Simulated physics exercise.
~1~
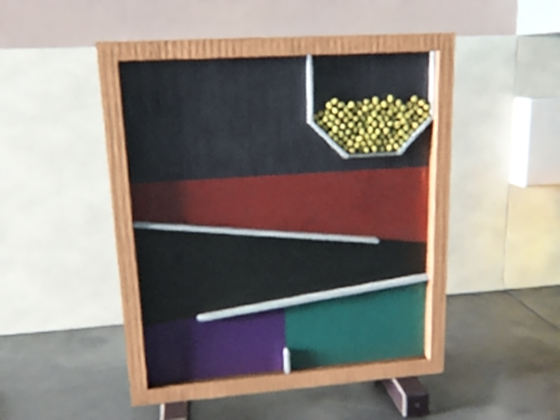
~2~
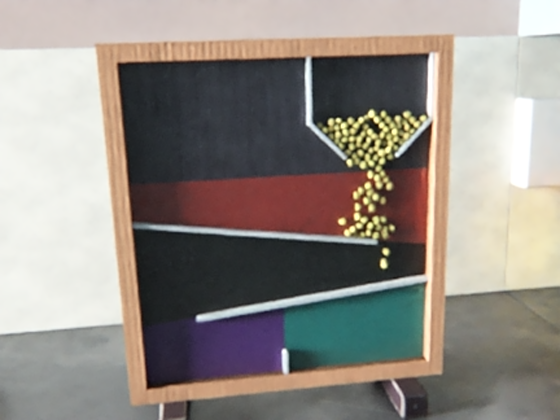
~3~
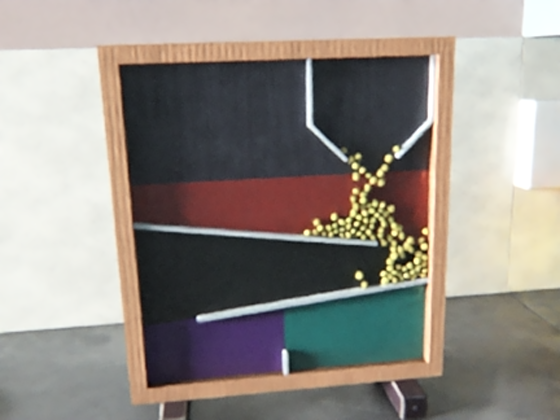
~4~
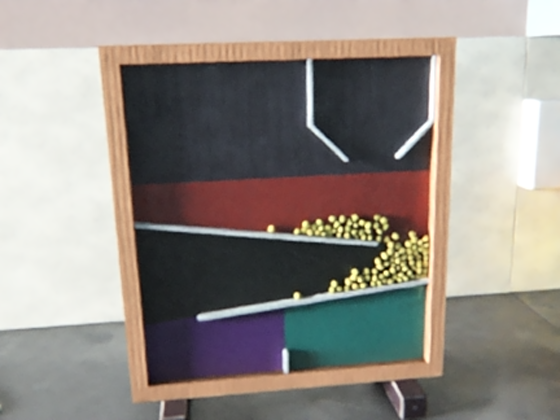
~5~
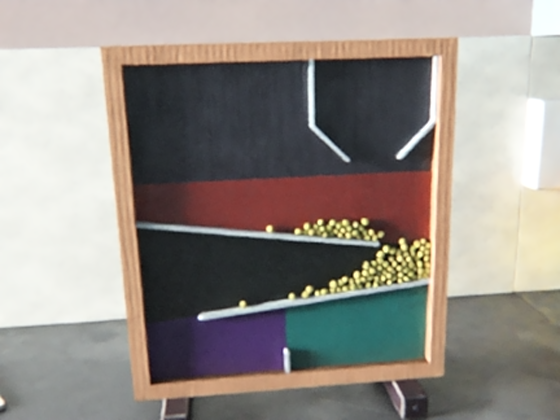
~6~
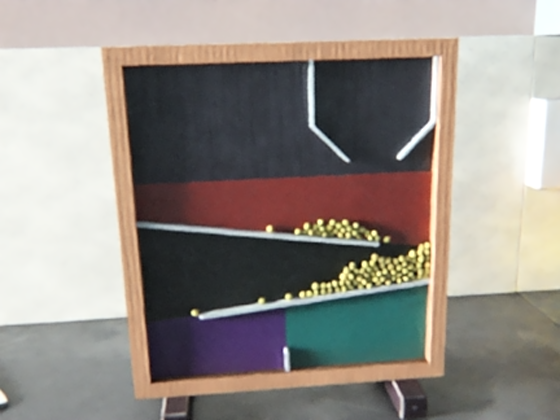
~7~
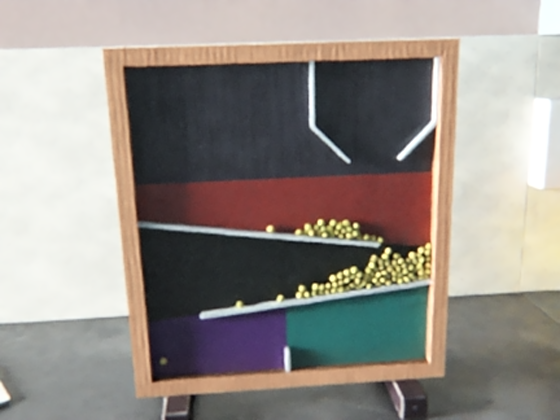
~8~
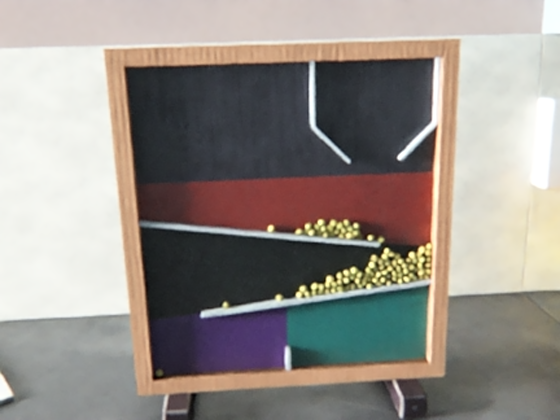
A framed upright feeder drops yellowish beans from its hopper, and most settle on two sloping ledges.
